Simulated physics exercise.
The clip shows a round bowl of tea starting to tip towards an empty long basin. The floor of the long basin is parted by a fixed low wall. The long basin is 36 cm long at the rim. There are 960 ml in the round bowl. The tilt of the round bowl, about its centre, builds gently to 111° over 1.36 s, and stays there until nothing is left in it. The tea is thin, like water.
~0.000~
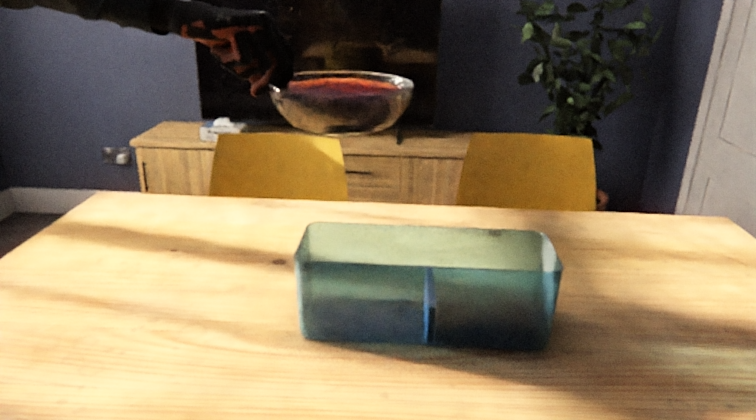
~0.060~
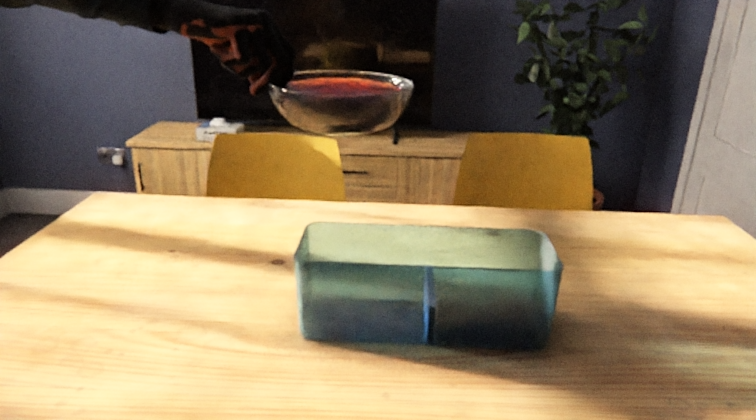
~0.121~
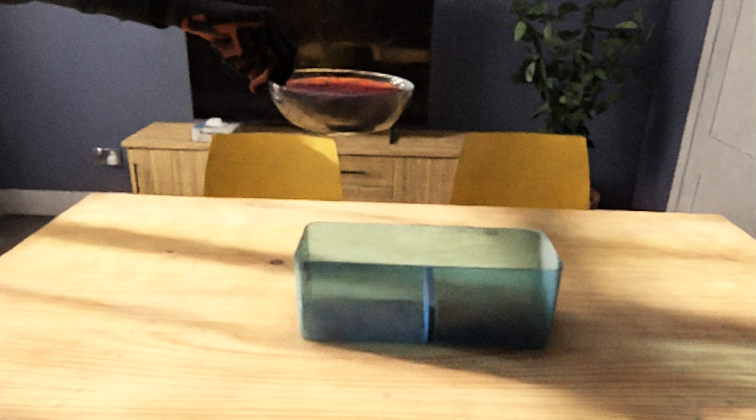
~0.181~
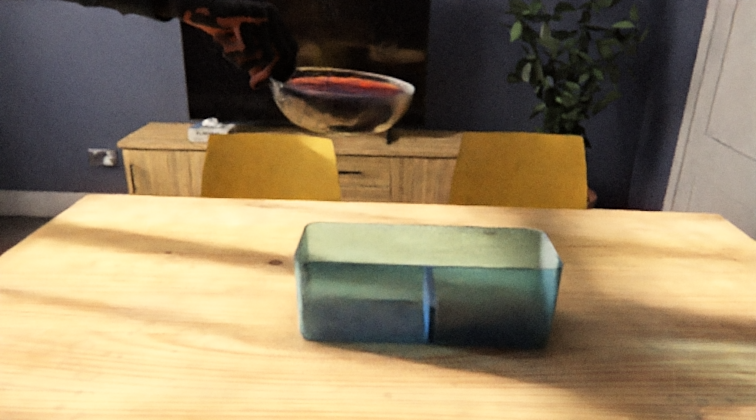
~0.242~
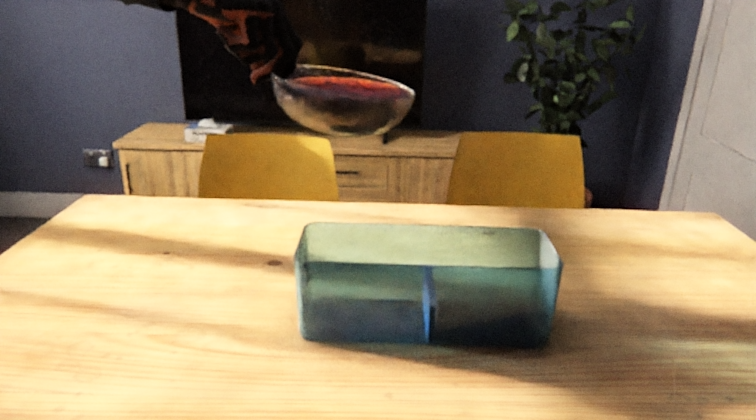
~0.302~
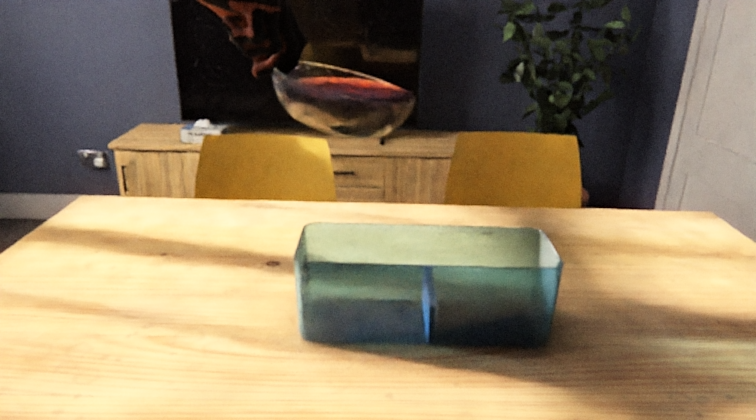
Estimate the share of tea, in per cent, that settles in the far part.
Roughly 70 per cent is past the wall.
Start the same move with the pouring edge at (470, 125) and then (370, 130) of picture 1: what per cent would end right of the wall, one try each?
In turn about 85 and 10 per cent.
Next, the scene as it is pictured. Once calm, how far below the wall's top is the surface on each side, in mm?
Left about 54 mm, right about 28 mm.
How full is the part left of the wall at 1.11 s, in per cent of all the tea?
About 18 per cent.
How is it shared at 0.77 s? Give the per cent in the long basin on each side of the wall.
Near 1 on the left, 28 on the right.
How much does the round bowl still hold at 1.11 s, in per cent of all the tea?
Some 0 per cent.
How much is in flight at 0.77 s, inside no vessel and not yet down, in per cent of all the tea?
Near 46 in a hundred.
By 0.77 s the tilt is 67° and 21 per cent is still to pour, 1 is left of the wall and 28 right of it.
By 1.11 s the tilt is 102° and 0 per cent is still to pour, 18 is left of the wall and 70 right of it.
By 1.47 s the tilt is 111° and 0 per cent is still to pour, 19 is left of the wall and 70 right of it.
By 1.86 s the tilt is 111° and 0 per cent is still to pour, 19 is left of the wall and 70 right of it.
At rest 19 per cent lies left of the wall, 70 right of it and 11 outside.
